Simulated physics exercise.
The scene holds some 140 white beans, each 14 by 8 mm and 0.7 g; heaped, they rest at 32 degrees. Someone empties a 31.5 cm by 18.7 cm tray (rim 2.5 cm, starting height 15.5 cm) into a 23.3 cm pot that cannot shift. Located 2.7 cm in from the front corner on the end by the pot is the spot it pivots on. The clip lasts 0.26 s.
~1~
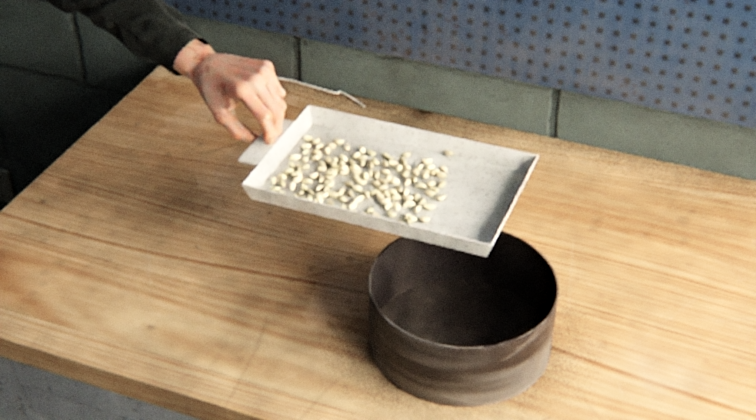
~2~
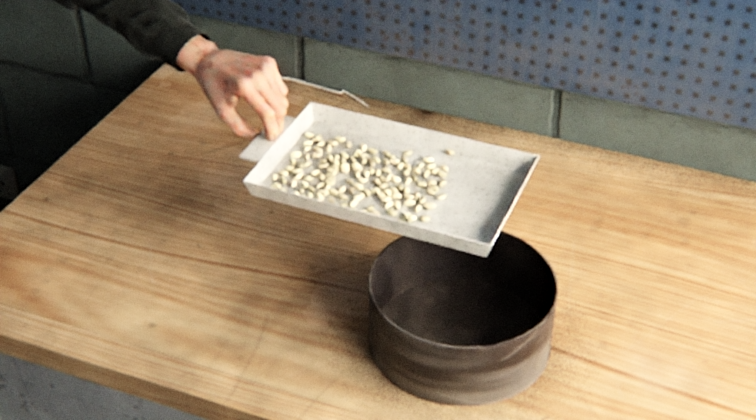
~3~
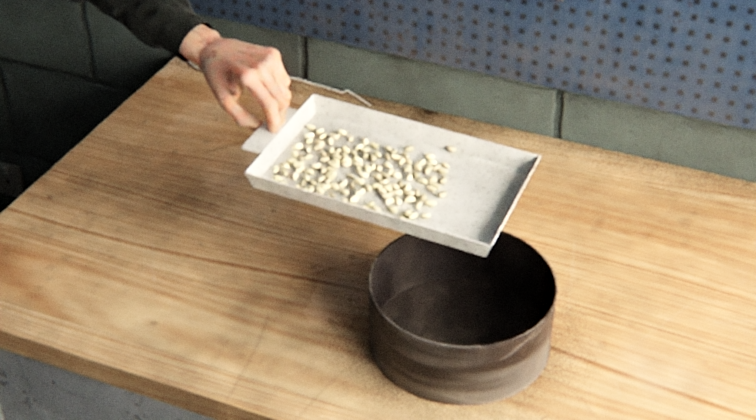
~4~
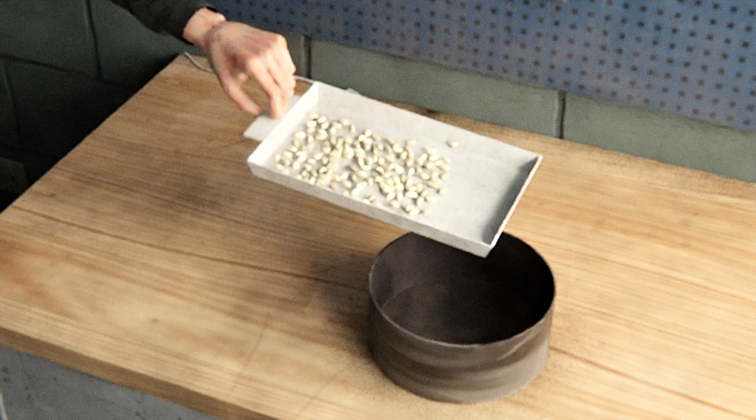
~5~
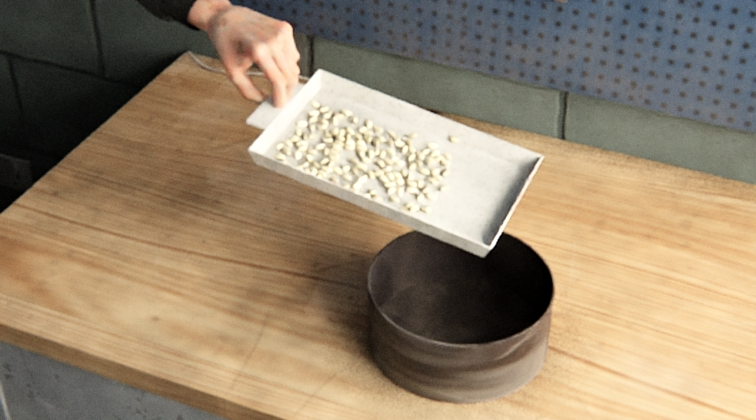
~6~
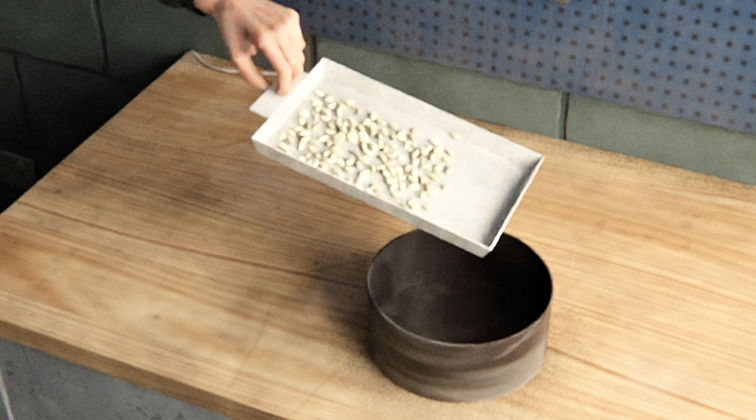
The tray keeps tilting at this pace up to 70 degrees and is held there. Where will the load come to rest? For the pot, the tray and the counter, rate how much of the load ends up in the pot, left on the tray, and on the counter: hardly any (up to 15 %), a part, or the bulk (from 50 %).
Pot: A part; tray: The bulk; counter: Hardly any.
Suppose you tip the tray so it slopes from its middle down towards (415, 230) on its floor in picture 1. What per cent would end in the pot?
The share would be about 75 percent.
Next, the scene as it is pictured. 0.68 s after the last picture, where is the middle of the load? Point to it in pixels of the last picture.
I'd put it close to (505, 227).
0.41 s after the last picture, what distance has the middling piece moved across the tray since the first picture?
9 cm.
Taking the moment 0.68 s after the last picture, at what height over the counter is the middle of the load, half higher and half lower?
Roughly 18 centimetres, give or take.
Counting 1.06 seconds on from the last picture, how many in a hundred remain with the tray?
Something like 60 percent, roughly.
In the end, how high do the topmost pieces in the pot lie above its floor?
1.0 cm.
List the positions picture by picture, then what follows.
The first frame shows tray tilt 0 degrees, front corners at (250, 182) and (488, 240); middle of the pieces at (362, 182); pot at (463, 282).
The second frame shows tray tilt 1 degrees, front corners at (251, 179) and (487, 240); middle of the pieces at (363, 181).
The third frame shows tray tilt 3 degrees, front corners at (253, 171) and (488, 241); middle of the pieces at (364, 175).
The fourth frame shows tray tilt 6 degrees, front corners at (255, 159) and (488, 241), lowest corner right front; middle of the pieces at (365, 168).
The fifth frame shows tray tilt 10 degrees, front corners at (257, 148) and (488, 242), lowest corner right front; middle of the pieces at (366, 161).
The sixth frame shows tray tilt 13 degrees, front corners at (260, 137) and (487, 243), lowest corner right front; middle of the pieces at (368, 154); pot at (460, 281).
Then, 0.41 s after the last picture, tilt 41 degrees; the tray holds 100 %, the pot 0 %.
Then, 0.68 s after the last picture, tilt 59 degrees; the tray holds 80 %, the pot 5 %.
Then, 1.06 s after the last picture, tilt 70 degrees; the tray holds 60 %, the pot 30 %.
In the end, pot 35 %, tray 60 %, counter 5 %.
